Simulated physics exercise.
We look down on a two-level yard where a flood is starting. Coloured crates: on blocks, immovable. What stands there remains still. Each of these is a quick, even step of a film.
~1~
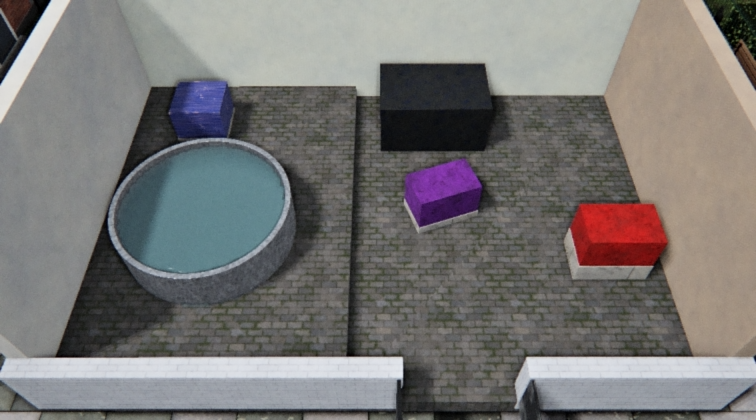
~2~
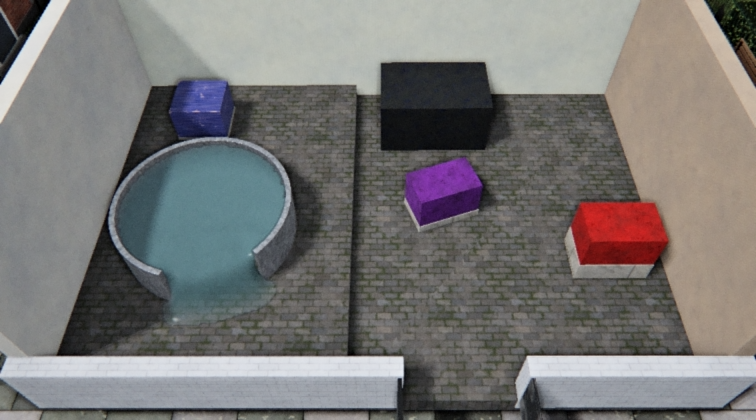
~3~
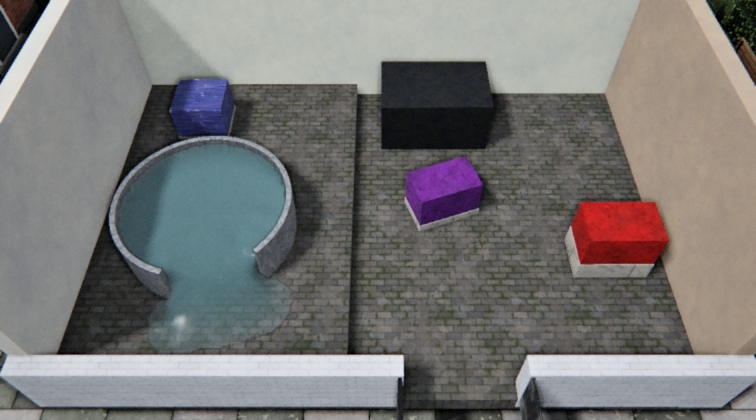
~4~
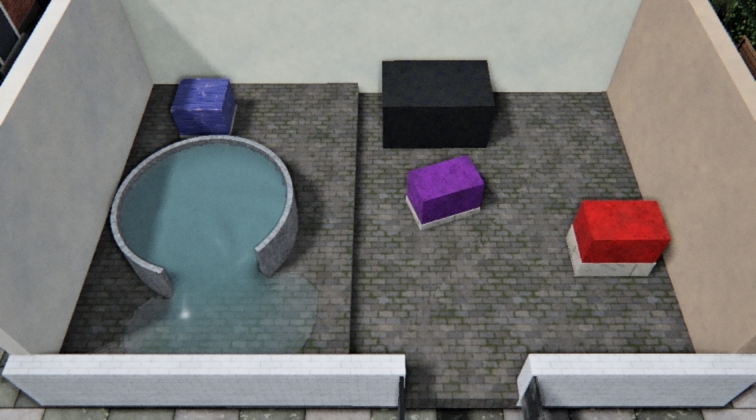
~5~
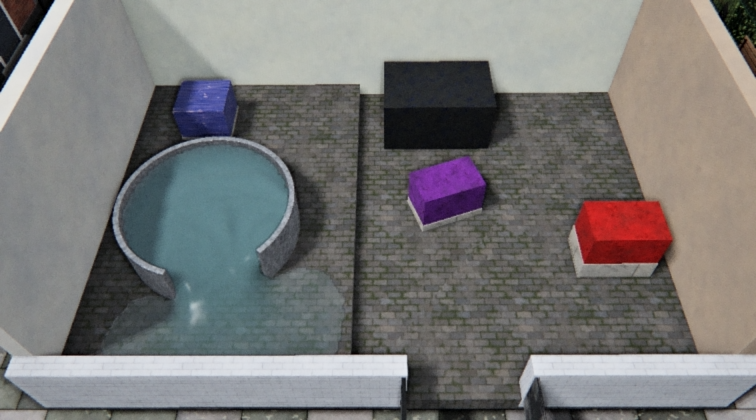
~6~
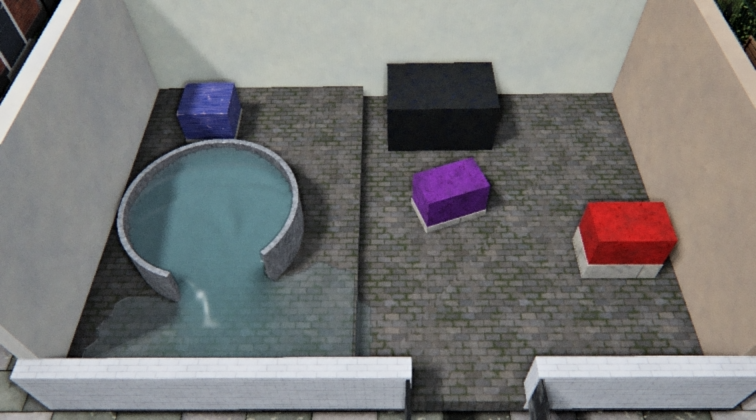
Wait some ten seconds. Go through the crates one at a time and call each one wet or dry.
The purple crate is dry. The blue crate is wet. The red crate is dry.
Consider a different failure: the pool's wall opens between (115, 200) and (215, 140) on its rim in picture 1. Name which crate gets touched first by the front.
The crate marked blue comes first.
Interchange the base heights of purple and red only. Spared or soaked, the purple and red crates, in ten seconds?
Purple crate: Untouched, red crate: Flooded.
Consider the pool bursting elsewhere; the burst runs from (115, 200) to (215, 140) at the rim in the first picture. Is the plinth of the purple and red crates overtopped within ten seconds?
As it turns out, the purple crate gets overtopped, and the red crate is left untouched.
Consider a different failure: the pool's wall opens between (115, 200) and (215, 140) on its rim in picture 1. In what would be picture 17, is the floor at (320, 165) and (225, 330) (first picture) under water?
Submerged, waterless.
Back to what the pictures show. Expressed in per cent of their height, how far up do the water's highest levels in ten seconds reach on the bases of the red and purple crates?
Respectively 50 % and 60 %.
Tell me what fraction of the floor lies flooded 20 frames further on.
That works out at 55 %.
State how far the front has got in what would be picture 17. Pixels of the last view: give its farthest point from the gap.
I'd go with roughly (638, 381).
A moment on, water covers 15 % of the floor; the purple crate not reached, the blue crate not reached, the red crate not reached.
Next, water covers 30 % of the floor; the purple crate not reached, the blue crate not reached, the red crate not reached.
Then, water covers 55 % of the floor; the purple crate water round its plinth, the blue crate water round its plinth, the red crate water round its plinth.
Later, water covers 80 % of the floor; the purple crate water round its plinth, the blue crate water round its plinth, the red crate water round its plinth.
In the end, water covers 95 % of the floor; the purple crate stayed above the water, the blue crate was topped, the red crate stayed above the water.
